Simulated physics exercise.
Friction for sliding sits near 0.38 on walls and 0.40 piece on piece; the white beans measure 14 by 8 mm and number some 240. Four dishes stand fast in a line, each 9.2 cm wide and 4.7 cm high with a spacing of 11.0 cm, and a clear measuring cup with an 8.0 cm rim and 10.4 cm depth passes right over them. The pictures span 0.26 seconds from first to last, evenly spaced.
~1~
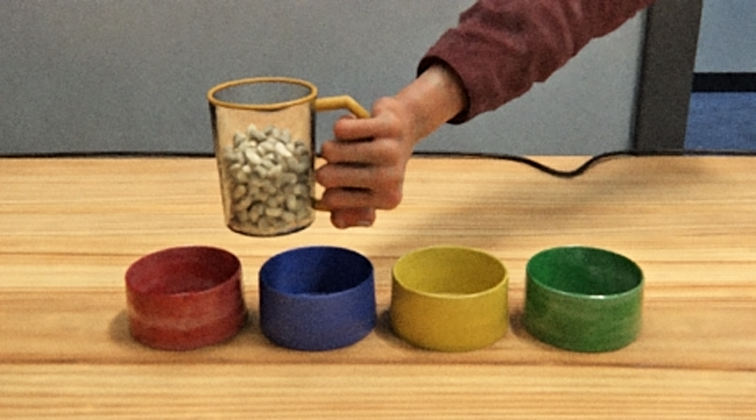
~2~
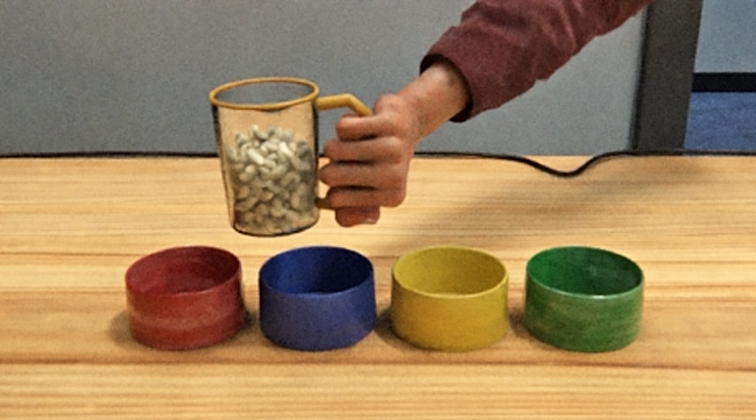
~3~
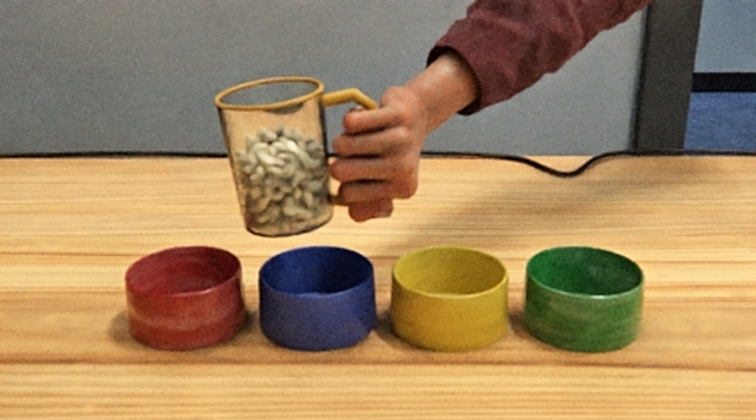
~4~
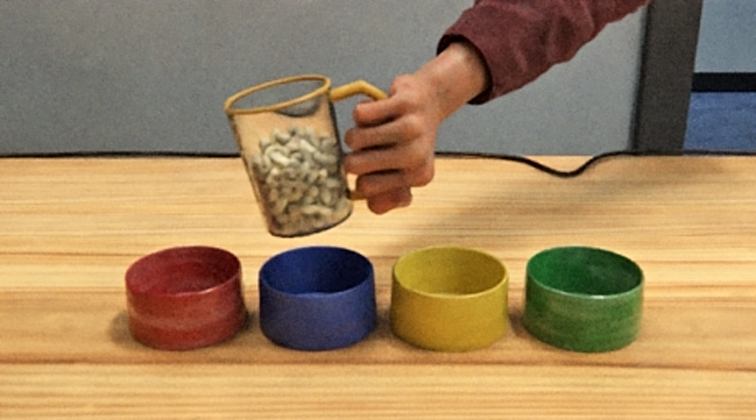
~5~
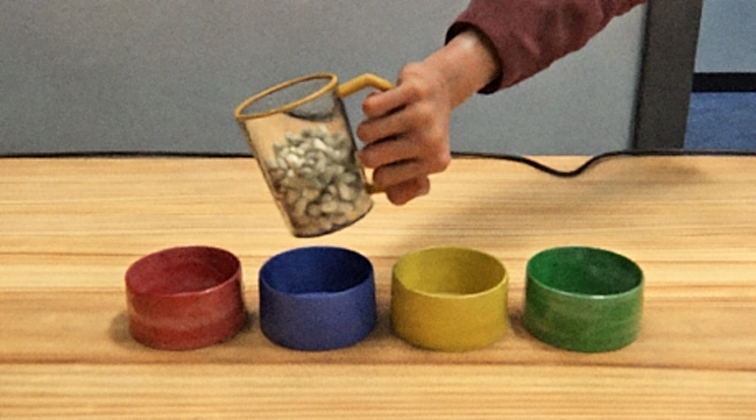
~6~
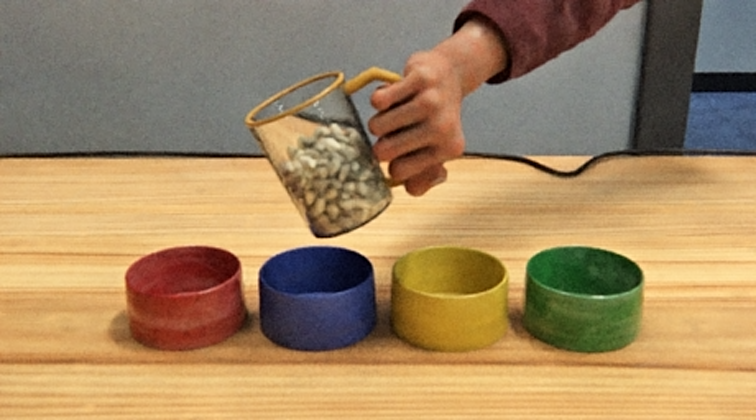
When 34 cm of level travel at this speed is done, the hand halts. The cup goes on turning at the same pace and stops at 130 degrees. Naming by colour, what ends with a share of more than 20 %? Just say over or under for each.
One by one: Red: It should take in a fifth at the most, blue: It should take in a fifth at the most, green: It should take in more than a fifth, yellow: It should take in more than a fifth, counter: It should take in more than a fifth.
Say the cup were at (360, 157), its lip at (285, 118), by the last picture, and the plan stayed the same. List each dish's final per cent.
In the end red holds 0, blue holds 0, green holds 80, yellow holds 0.
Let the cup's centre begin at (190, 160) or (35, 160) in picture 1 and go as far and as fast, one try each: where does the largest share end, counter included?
The winner: Yellow; blue.
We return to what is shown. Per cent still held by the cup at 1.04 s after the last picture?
About 10 %.
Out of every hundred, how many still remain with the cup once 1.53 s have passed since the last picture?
I'd say close to 0 per cent.
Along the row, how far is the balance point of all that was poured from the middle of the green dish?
6 cm or so, leftwards.
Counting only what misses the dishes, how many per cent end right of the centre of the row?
About 100 %.
Then, 0.62 s after the last picture, tilt 97 degrees; cup holds 100 %.
Then, 1.04 s after the last picture, tilt 130 degrees; cup holds 10 %, green 30 %, yellow 30 %.
Then, 1.53 s after the last picture, tilt 130 degrees; cup holds 0 %, green 40 %, yellow 30 %.
In the end, red 0 %, blue 0 %, green 40 %, yellow 30 %, counter 30 %.
